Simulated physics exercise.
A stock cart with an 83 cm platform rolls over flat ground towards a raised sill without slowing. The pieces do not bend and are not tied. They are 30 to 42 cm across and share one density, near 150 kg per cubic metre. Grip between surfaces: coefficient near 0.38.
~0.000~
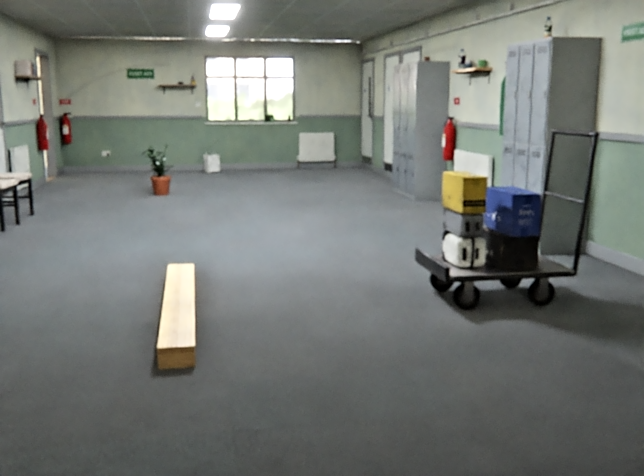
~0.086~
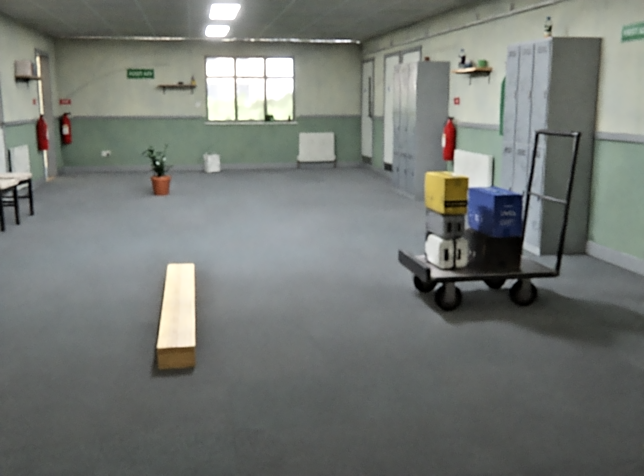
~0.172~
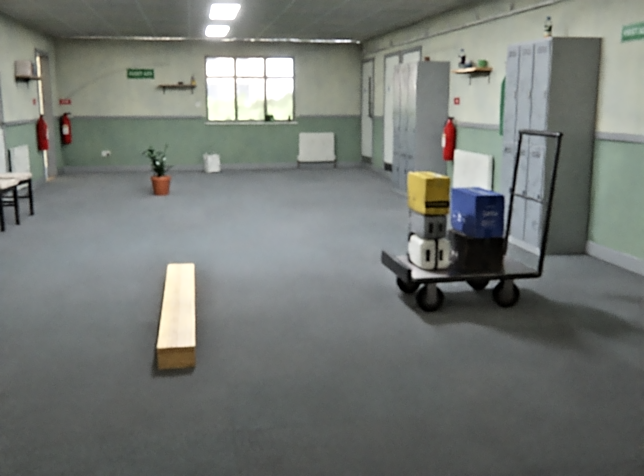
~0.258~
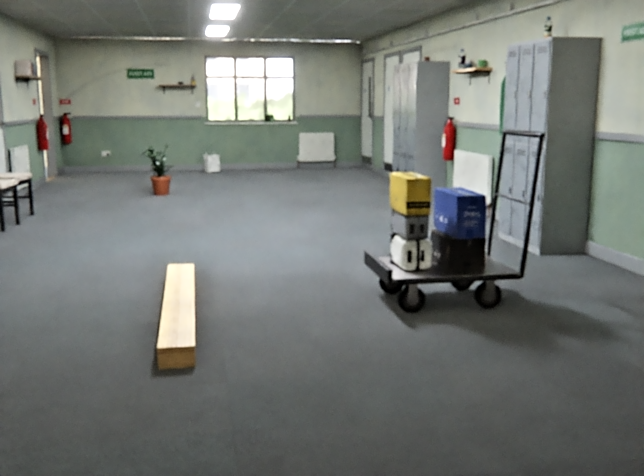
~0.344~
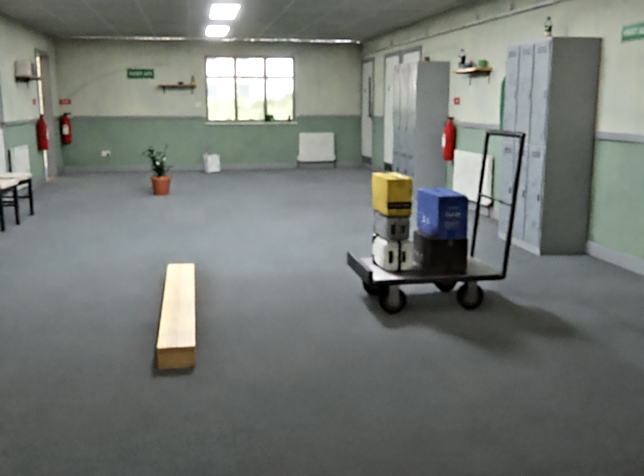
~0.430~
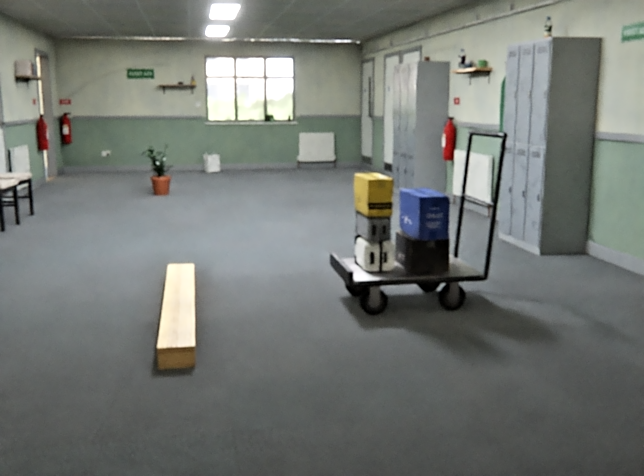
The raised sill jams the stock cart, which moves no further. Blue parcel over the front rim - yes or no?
No, it stays aboard.
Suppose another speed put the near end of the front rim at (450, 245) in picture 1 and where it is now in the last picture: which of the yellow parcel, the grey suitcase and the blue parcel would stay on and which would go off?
So yellow goes over the edge, grey goes over the edge, blue goes over the edge.
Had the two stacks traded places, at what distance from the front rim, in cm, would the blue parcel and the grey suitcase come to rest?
Result: Blue 40 cm past rim; grey 30 cm behind rim.
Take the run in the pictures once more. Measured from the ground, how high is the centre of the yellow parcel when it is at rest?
10 cm.
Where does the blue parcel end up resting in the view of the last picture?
(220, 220).
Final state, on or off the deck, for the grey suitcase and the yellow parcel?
Well, grey is lost and yellow is lost.
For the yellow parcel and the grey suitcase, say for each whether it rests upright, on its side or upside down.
Yellow on its side, grey upside down.
Impact comes at 1.14 s.
After 1.29 s the blue parcel is 37 cm behind the rim, tilted 0°, near (238, 219) in the last picture's view.
After 1.54 s the blue parcel is 24 cm behind the rim, tilted 10°, near (216, 219) in the last picture's view.
After 1.94 s the blue parcel is 26 cm behind the rim, tilted 0°, near (220, 220) in the last picture's view.
When all is still (2.1 s), past the rim, grey suitcase and yellow parcel; behind it, blue parcel, black parcel and white suitcase.
